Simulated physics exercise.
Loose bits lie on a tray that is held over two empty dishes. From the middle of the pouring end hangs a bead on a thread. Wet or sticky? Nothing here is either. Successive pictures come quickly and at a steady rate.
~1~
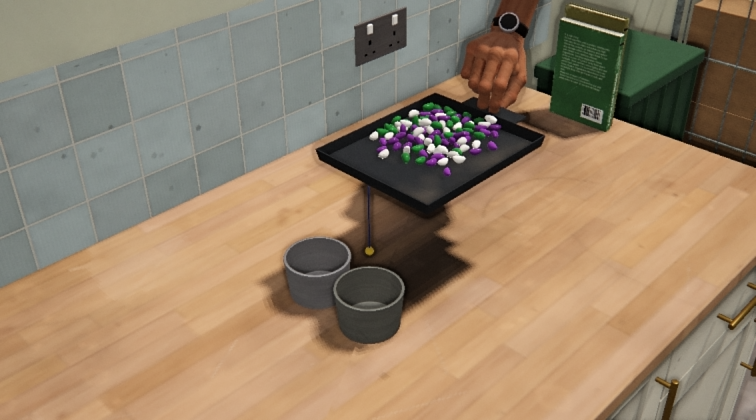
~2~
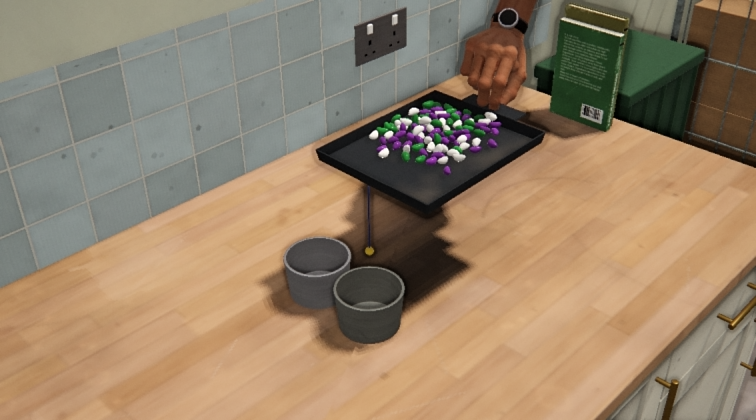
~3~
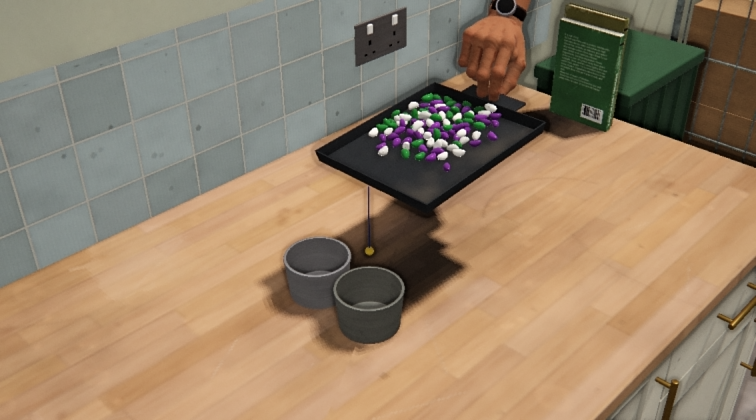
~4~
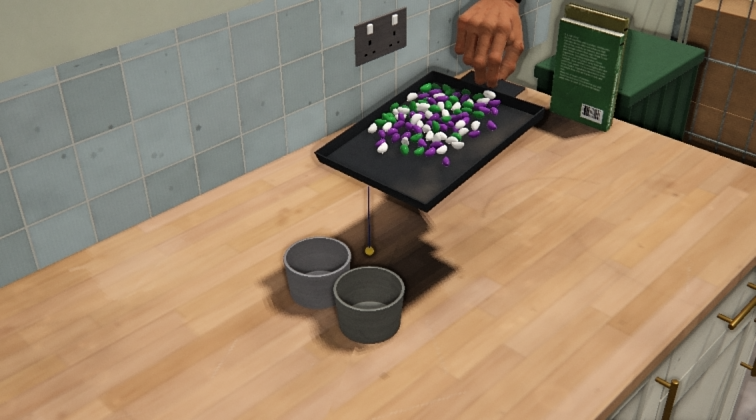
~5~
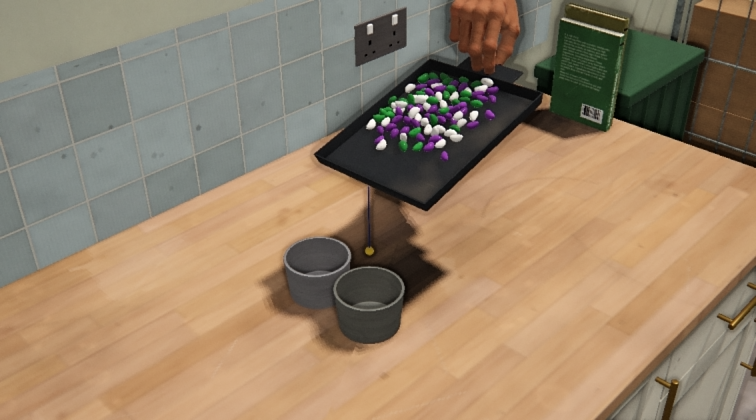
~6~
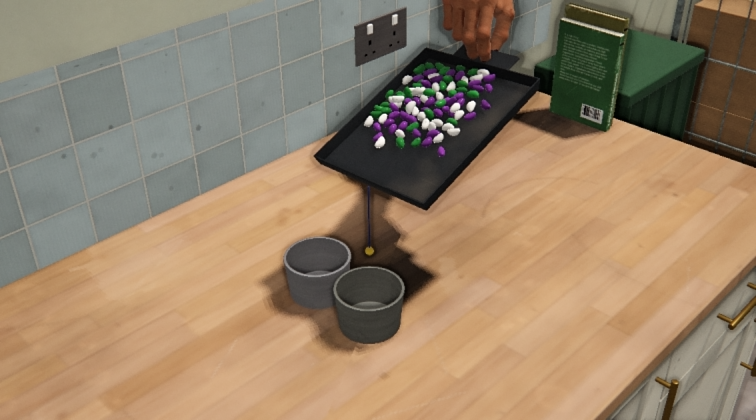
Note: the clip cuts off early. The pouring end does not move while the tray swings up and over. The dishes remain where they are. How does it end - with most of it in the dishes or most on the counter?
The greater share is going to end up in the dishes.
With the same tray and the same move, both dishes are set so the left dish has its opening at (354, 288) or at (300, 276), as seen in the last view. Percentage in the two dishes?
Close to 20 in a hundred, then close to 30 in a hundred.
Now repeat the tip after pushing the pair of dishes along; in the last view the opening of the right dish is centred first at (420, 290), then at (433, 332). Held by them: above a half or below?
The pair would catch the lesser share the first time and the lesser share the second time.
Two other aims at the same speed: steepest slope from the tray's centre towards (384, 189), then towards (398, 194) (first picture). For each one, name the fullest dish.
The right-side dish first and The right-side dish second.
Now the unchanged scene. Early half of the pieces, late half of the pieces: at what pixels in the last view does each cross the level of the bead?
Roughly (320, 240) first, then roughly (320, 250).
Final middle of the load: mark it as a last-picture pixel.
Resting centre, last picture - approx. (315, 288).
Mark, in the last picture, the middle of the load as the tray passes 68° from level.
The middle of the pieces lands at roughly (354, 158).
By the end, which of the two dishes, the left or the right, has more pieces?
Once things settle, the left of the two ends up fuller.
Just after the last frame, tray tipped steeply; the larger part on the tray; just a few outside both; about a tenth in the air.
A moment on, tray tipped past a quarter turn; roughly a third on the tray; about a tenth in the right dish; roughly a quarter in the left dish; roughly a quarter outside both; roughly a quarter in the air.
Further on, tray tipped past a quarter turn; roughly a quarter in the right dish; roughly half in the left dish; roughly a third outside both.
When it is over, tray tipped past a quarter turn; roughly a quarter in the right dish; roughly half in the left dish; roughly a third outside both.
